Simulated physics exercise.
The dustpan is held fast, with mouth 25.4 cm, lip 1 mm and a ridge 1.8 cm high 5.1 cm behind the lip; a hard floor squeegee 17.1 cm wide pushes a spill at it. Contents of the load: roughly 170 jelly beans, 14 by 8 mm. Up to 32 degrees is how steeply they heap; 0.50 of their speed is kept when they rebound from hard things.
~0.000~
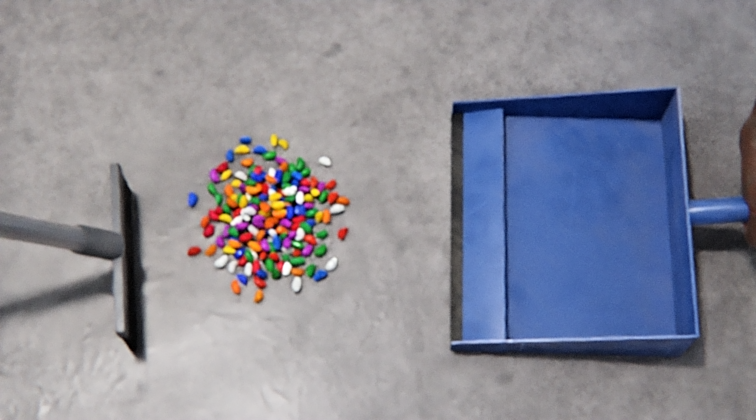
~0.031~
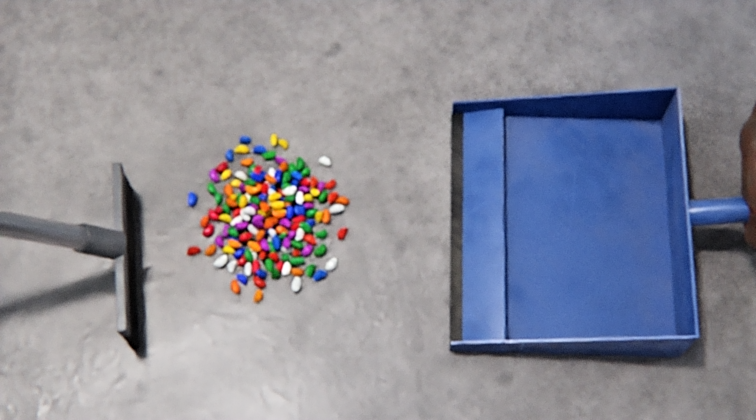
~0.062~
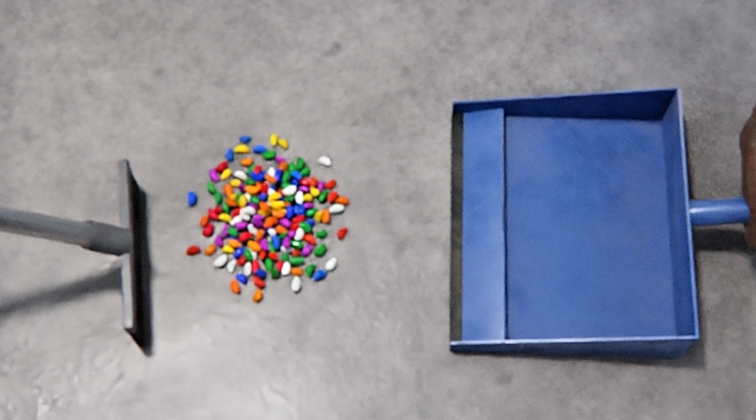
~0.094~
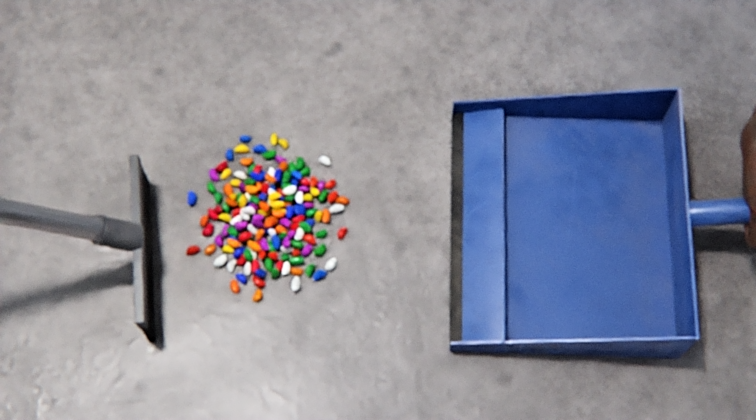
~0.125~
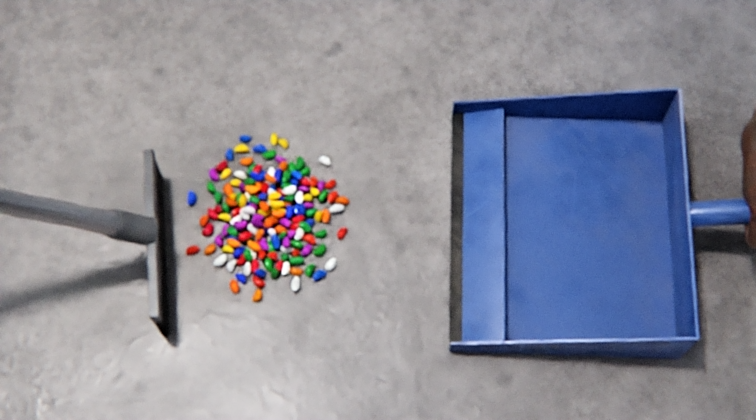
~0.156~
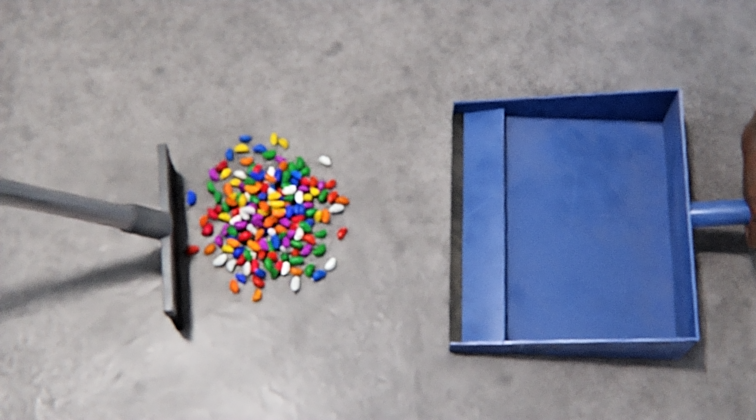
On a gray concrete floor, a dark squeegee on a long handle slid a short way right, up to the left edge of a colorful pile of candies, while a blue dustpan stayed still.
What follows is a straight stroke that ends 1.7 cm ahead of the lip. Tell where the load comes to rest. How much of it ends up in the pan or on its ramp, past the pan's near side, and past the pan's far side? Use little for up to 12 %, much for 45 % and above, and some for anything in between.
Pan: Some; near side: Little; far side: Some.
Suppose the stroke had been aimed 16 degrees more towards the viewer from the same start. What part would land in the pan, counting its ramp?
Estimate: 20 % in pan or on ramp.
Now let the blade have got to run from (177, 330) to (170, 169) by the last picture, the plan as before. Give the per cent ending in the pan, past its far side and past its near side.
You'd see pan at 15, far at 0 and near at 0.
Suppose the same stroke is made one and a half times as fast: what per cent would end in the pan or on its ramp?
Share: Close to 30 %.
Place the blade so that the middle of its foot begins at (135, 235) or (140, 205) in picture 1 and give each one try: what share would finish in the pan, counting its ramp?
The two tries give about 25 % and about 15 %.
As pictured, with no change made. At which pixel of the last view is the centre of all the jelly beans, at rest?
(448, 157).
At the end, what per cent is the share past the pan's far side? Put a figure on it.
Around 20 in a hundred finish there.
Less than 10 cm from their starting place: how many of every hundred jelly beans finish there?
I'd guess some 5 per cent.
After 0.44 s, middle of the blade 15 cm from the lip; 0 % over the lip, far side 0 %, near side 0 %.
Then, at 0.63 s, middle of the blade 7 cm from the lip; 0 % over the lip, far side 10 %, near side 0 %.
After 0.93 s, middle of the blade 3 cm from the lip; 30 % over the lip, far side 20 %, near side 0 %.
In the end, at 1.9 s, pan 30 %, near side 0 %, far side 20 %, in front of the lip or behind the blade 50 %.
